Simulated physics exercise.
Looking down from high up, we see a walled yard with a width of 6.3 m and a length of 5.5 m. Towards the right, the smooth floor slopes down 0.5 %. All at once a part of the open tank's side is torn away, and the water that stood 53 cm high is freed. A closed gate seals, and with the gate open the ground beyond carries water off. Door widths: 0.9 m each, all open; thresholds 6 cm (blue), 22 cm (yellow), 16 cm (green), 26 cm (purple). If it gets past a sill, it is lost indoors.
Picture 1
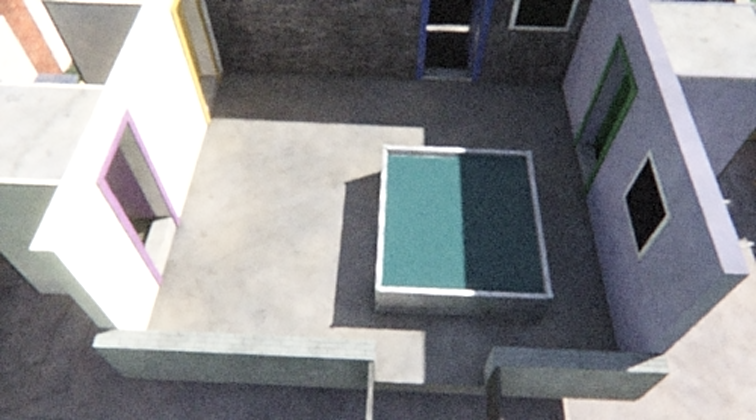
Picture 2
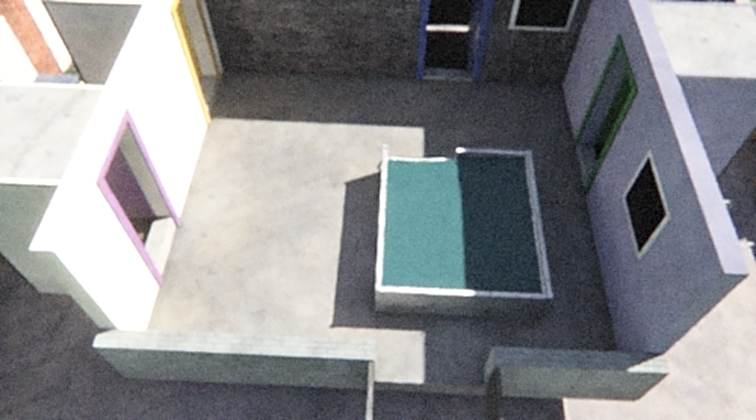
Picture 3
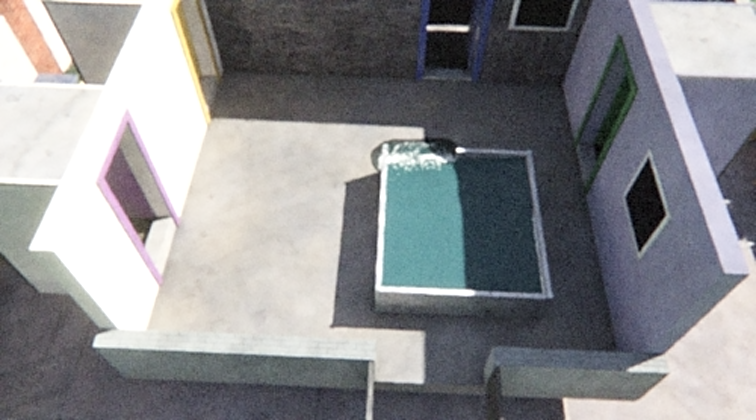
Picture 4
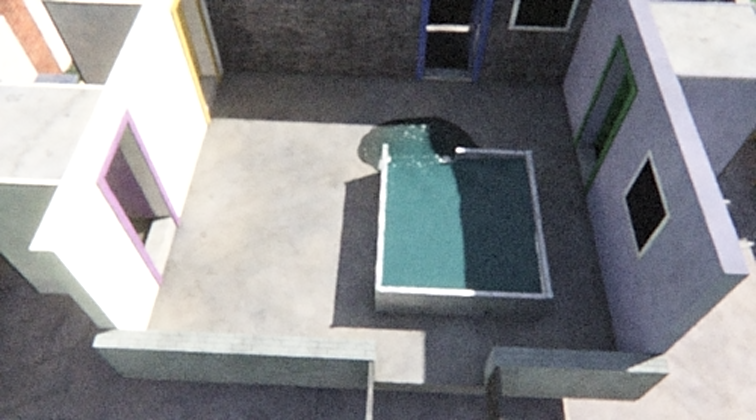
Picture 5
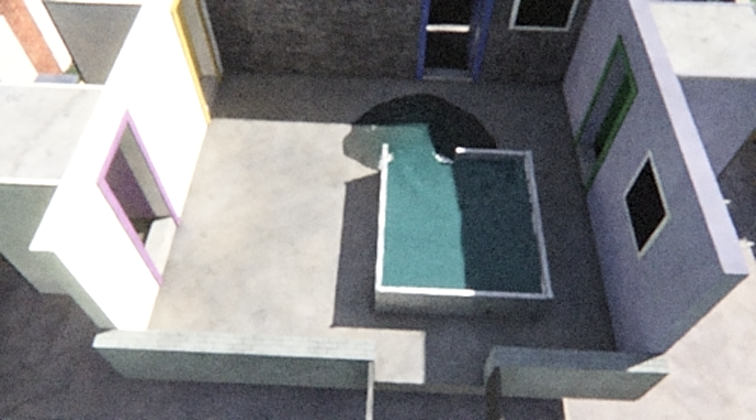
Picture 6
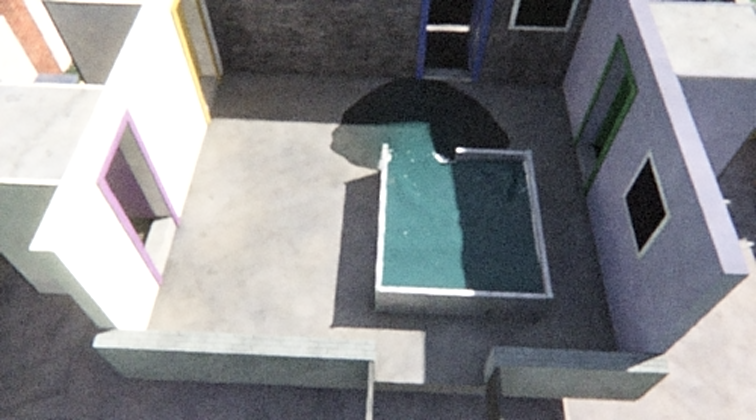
At the start, still teal water fills a square open tank in a walled yard seen from above. Part of the tank's far side breaks away, and water pours through the gap, foaming briefly. The water then spreads across the floor behind the tank in a widening, rounded dark sheet.
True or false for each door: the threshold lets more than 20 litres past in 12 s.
Blue door true, yellow door false, green door false, purple door false.
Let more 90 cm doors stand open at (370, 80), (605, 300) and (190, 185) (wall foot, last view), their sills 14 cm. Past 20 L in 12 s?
Door 1: Higher; door 2: Lower; door 3: Lower.
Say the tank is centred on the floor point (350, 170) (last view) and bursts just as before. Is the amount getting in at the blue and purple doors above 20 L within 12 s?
Blue gets no more than that, purple gets no more than that.
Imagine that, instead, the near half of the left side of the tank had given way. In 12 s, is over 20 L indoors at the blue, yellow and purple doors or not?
Blue falls short; yellow falls short; purple falls short.
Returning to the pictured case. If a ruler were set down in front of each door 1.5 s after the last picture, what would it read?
Door by door in cm, blue shows 23, yellow shows 0, green shows 0, purple shows 0.
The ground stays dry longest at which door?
The purple door.
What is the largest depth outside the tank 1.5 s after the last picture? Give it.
About 30 cm at most.
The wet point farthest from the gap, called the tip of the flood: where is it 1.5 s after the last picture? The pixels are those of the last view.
Roughly at pixel (223, 74).
Then, 0.7 s after the last picture water covers 20 % of the floor and is deepest (30 cm) near (406, 163); blue door 15 cm at the sill, 34 L in, yellow door not reached, green door not reached, purple door not reached.
Then, 1.5 s after the last picture water covers 30 % of the floor and is deepest (30 cm) near (398, 88); blue door 23 cm at the sill, 116 L in, yellow door not reached, green door not reached, purple door not reached.
Then, 2.8 s after the last picture water covers 40 % of the floor and is deepest (25 cm) near (233, 74); blue door 19 cm at the sill, 243 L in, yellow door 21 cm at the sill, 1 L in, green door 3 cm at the sill, 0 L in, purple door not reached.
Then, 6.3 s after the last picture water covers 90 % of the floor and is deepest (14 cm) near (554, 88); blue door 12 cm at the sill, 381 L in, yellow door 12 cm at the sill, 2 L in, green door 5 cm at the sill, 0 L in, purple door 3 cm at the sill, 0 L in.
Then, 11.3 s after the last picture water covers 95 % of the floor and is deepest (11 cm) near (610, 374); blue door 8 cm at the sill, 429 L in, yellow door 6 cm at the sill, 2 L in, green door 4 cm at the sill, 0 L in, purple door 4 cm at the sill, 0 L in.
